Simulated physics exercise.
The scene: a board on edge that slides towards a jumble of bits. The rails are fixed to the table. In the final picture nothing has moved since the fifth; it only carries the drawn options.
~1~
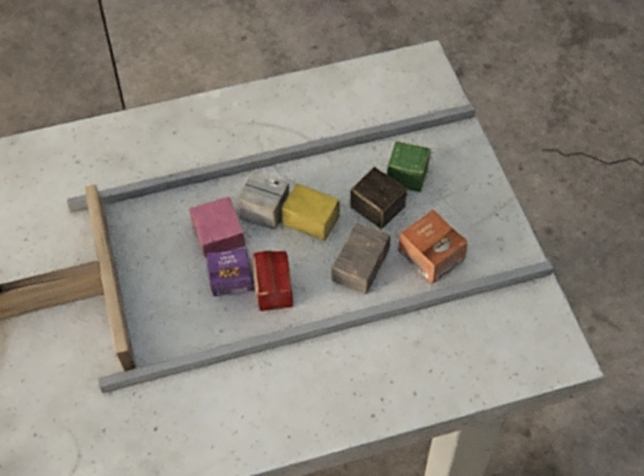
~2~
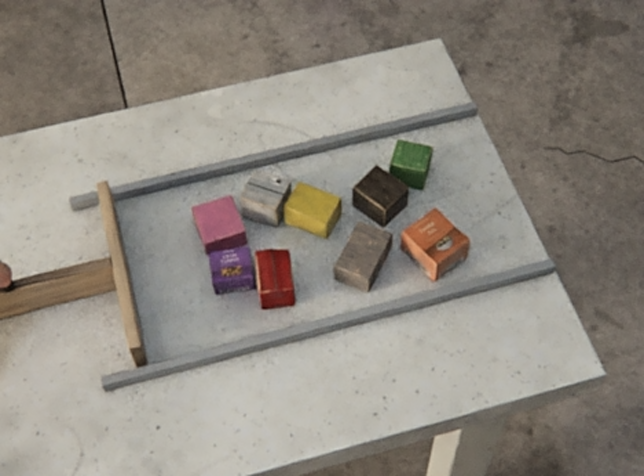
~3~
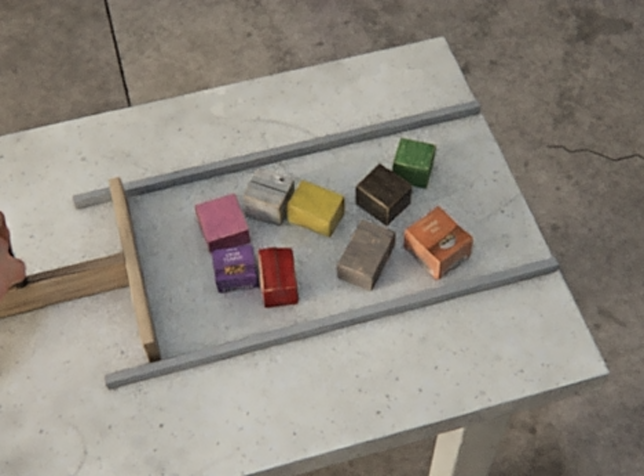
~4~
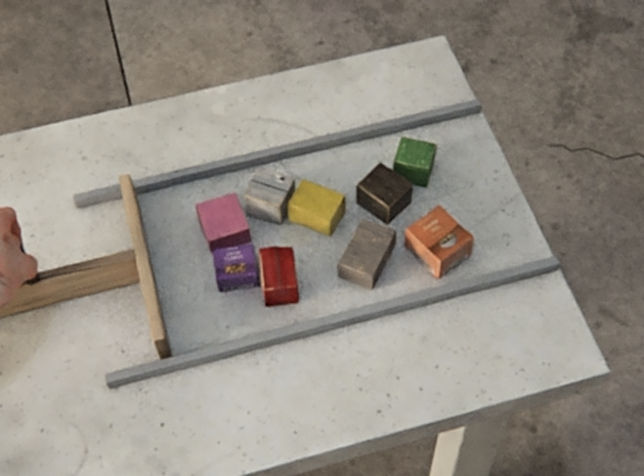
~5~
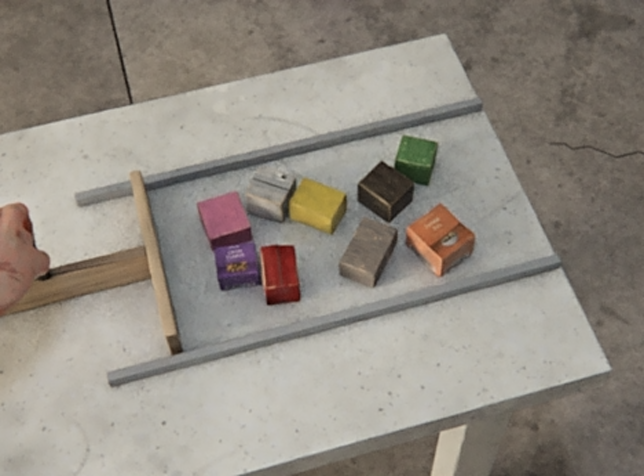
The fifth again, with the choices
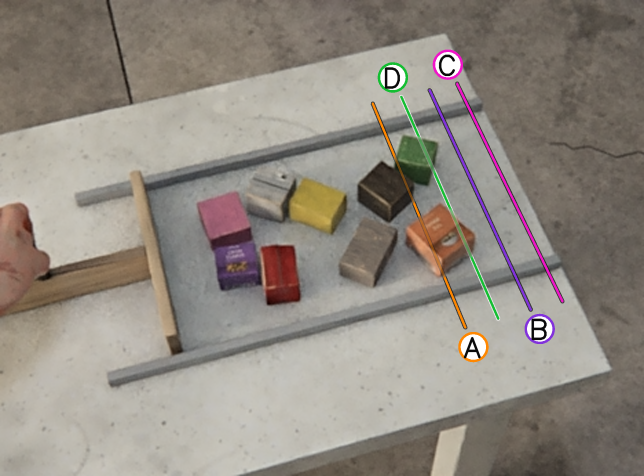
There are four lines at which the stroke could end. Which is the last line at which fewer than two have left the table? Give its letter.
Line A.
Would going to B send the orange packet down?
Yes.
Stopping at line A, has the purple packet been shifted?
By then, yes.
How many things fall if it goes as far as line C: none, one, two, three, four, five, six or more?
Six or more.
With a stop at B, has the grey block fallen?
Yes.
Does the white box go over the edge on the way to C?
By then, yes.
On the marked copy, A at (415, 207); B at (476, 192); C at (506, 184); D at (446, 199).
With A. Early on, board (249, 224); red box (315, 275); grey block (373, 255).
Further on, board (342, 201); green block (454, 148); orange packet (471, 234).
At the end, board (412, 184); orange packet (540, 220); green block (493, 140); none fallen.
As for the rest, B drops six; C drops nine; D drops three.
